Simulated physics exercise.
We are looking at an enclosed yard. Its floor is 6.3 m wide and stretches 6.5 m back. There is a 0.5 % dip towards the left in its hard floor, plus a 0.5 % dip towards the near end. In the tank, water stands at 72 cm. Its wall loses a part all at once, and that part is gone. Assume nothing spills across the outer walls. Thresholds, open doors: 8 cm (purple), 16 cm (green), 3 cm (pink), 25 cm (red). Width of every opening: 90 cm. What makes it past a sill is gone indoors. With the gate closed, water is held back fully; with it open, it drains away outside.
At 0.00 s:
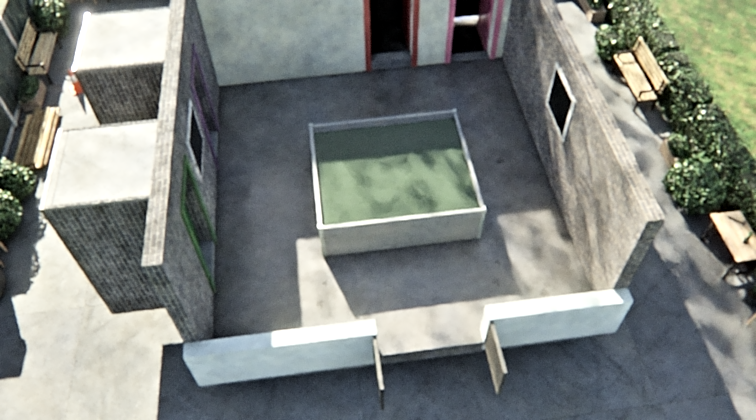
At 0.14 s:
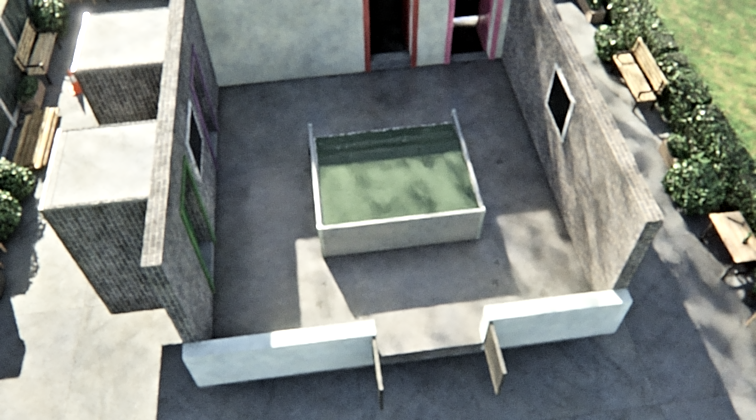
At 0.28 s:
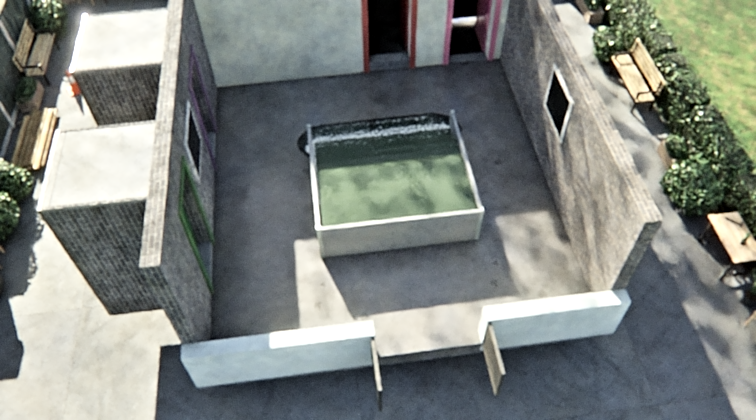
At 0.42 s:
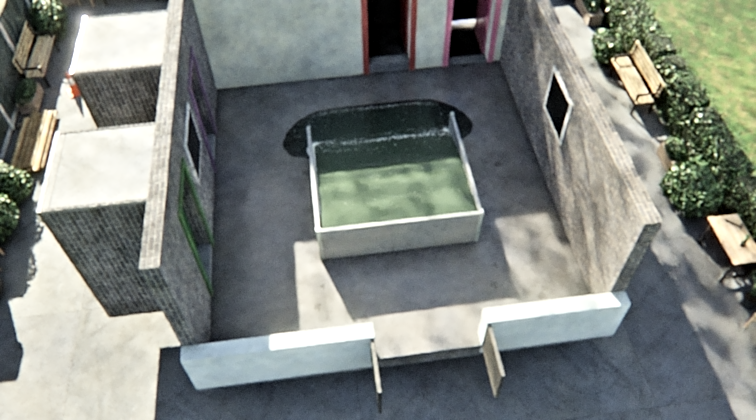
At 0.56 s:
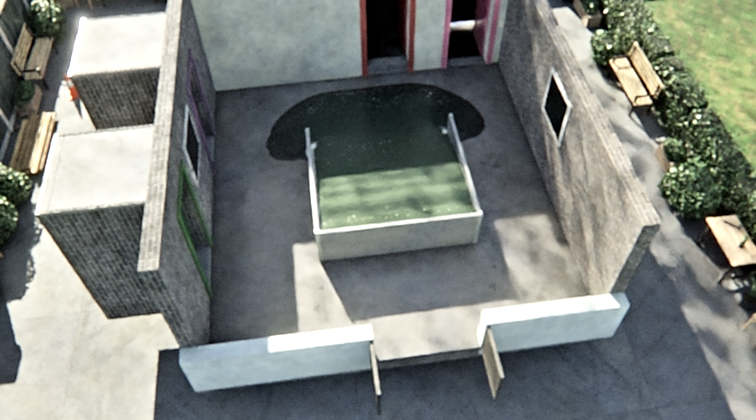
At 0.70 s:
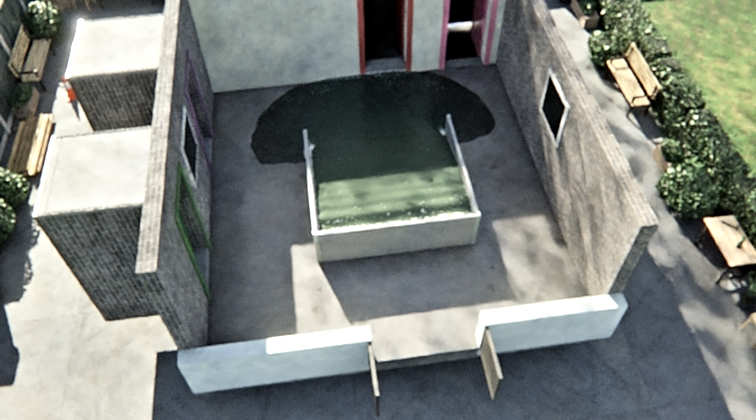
Green water pours from the far side of a tank and spreads across a walled yard.
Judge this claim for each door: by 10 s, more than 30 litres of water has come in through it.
Verdicts: The purple door, true; the green door, false; the pink door, true; the red door, true.
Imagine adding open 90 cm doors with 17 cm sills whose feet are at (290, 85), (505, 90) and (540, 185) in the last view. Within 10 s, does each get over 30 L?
Result in order - more than that, more than that, not enough.
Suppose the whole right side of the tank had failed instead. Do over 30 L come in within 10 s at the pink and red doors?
Well, against that limit, at pink it's too much, and at red it's within bounds.
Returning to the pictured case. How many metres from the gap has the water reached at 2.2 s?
About 4.0 m.
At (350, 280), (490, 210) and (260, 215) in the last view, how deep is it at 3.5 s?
Depths in turn: Roughly 0, 0 and 4 centimetres.
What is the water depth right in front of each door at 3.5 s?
You'd get purple at 18 cm, green at 4 cm, pink at 23 cm, and red at 25 cm.
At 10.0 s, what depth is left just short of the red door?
Roughly 5.5 centimetres.
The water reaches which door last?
Answer: The green door.
After 1.4 s water covers 35 % of the floor and is deepest (49 cm) near (378, 77); purple door not reached, green door not reached, pink door 14 cm at the sill, 11 L in, red door 48 cm at the sill, 63 L in.
After 2.2 s water covers 35 % of the floor and is deepest (53 cm) near (222, 93); purple door 3 cm at the sill, 0 L in, green door not reached, pink door 23 cm at the sill, 68 L in, red door 44 cm at the sill, 161 L in.
After 3.5 s water covers 65 % of the floor and is deepest (38 cm) near (222, 93); purple door 18 cm at the sill, 17 L in, green door 4 cm at the sill, 0 L in, pink door 23 cm at the sill, 217 L in, red door 25 cm at the sill, 227 L in.
After 6.0 s water covers 95 % of the floor and is deepest (24 cm) near (208, 370); purple door 15 cm at the sill, 94 L in, green door 7 cm at the sill, 0 L in, pink door 12 cm at the sill, 421 L in, red door 10 cm at the sill, 229 L in.
After 10.0 s water covers 100 % of the floor and is deepest (15 cm) near (547, 304); purple door 8 cm at the sill, 119 L in, green door 9 cm at the sill, 0 L in, pink door 6 cm at the sill, 487 L in, red door 6 cm at the sill, 229 L in.
